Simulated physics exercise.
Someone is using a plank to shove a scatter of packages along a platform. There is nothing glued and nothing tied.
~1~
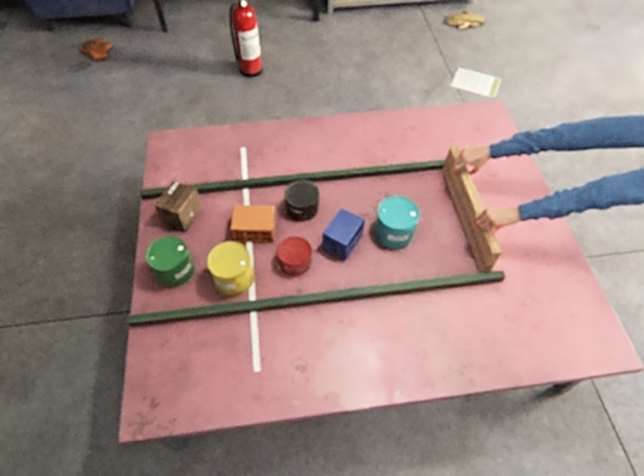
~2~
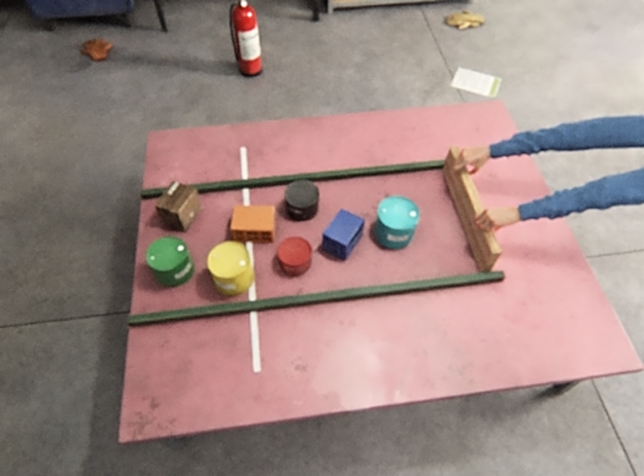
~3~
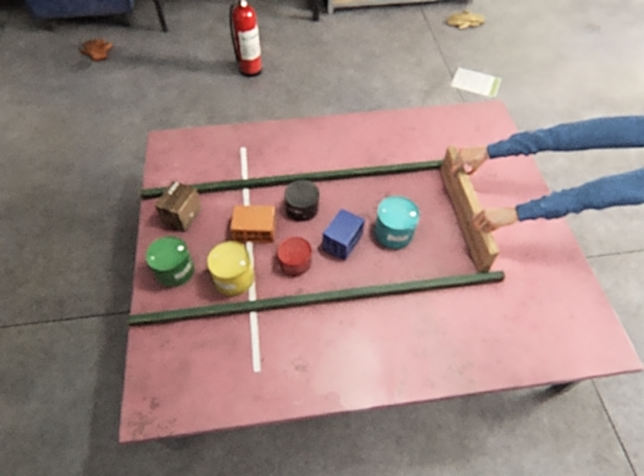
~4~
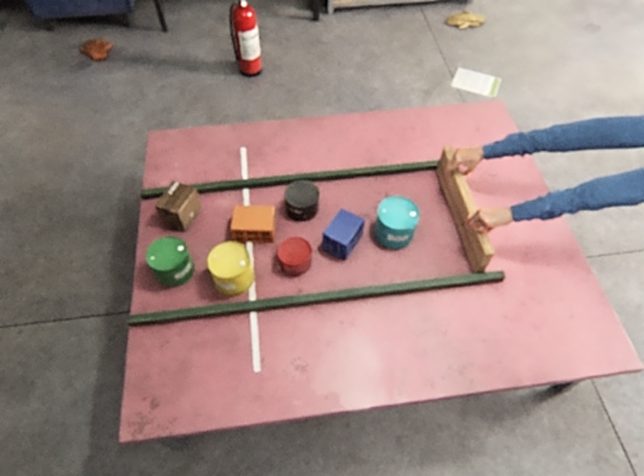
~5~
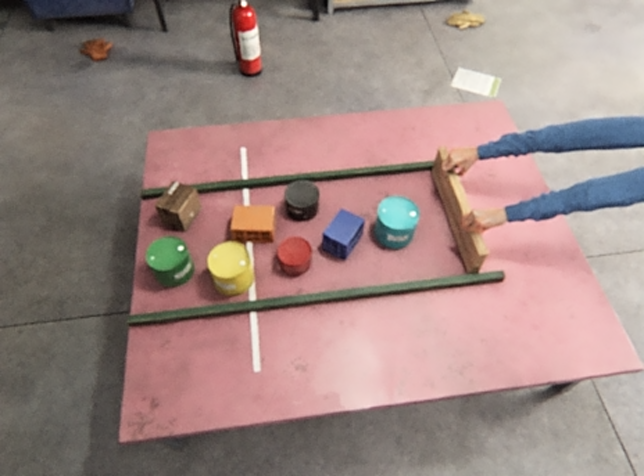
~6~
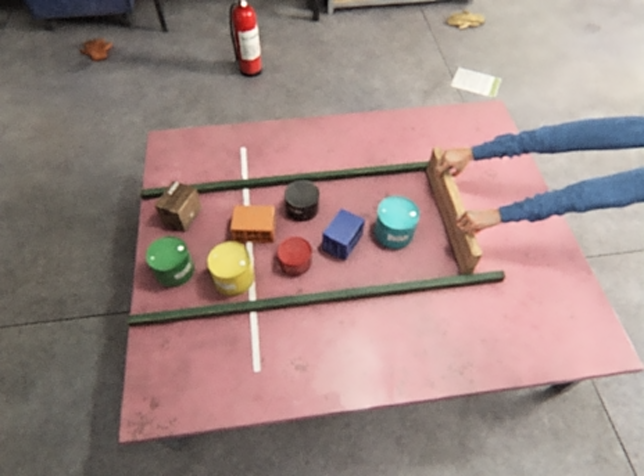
A wooden plank, gripped by two hands in blue sleeves, slides slightly left between two dark green rails on a pink table. It edges closer to the turquoise canister, leaving a gap, while the scattered canisters and boxes stay where they are.
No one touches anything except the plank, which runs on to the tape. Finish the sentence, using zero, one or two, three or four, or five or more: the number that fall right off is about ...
The number that fall right off is about zero.
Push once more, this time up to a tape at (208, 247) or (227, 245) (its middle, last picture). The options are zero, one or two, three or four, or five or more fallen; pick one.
First tape: 1 or 2; second tape: None.
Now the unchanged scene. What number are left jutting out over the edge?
Counting them gives 0.
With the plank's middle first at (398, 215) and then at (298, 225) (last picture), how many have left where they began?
First 2 and then 6.
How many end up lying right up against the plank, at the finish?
Number in contact with it: 4.
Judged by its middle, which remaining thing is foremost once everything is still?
The brown box ends up foremost.
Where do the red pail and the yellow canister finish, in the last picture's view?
About (234, 286), and the other about (194, 282).
Soon after, none off yet; green canister at rest near (171, 262); brown box at rest near (179, 206); yellow canister at rest near (232, 269).
In the end, the number that fall off is zero.
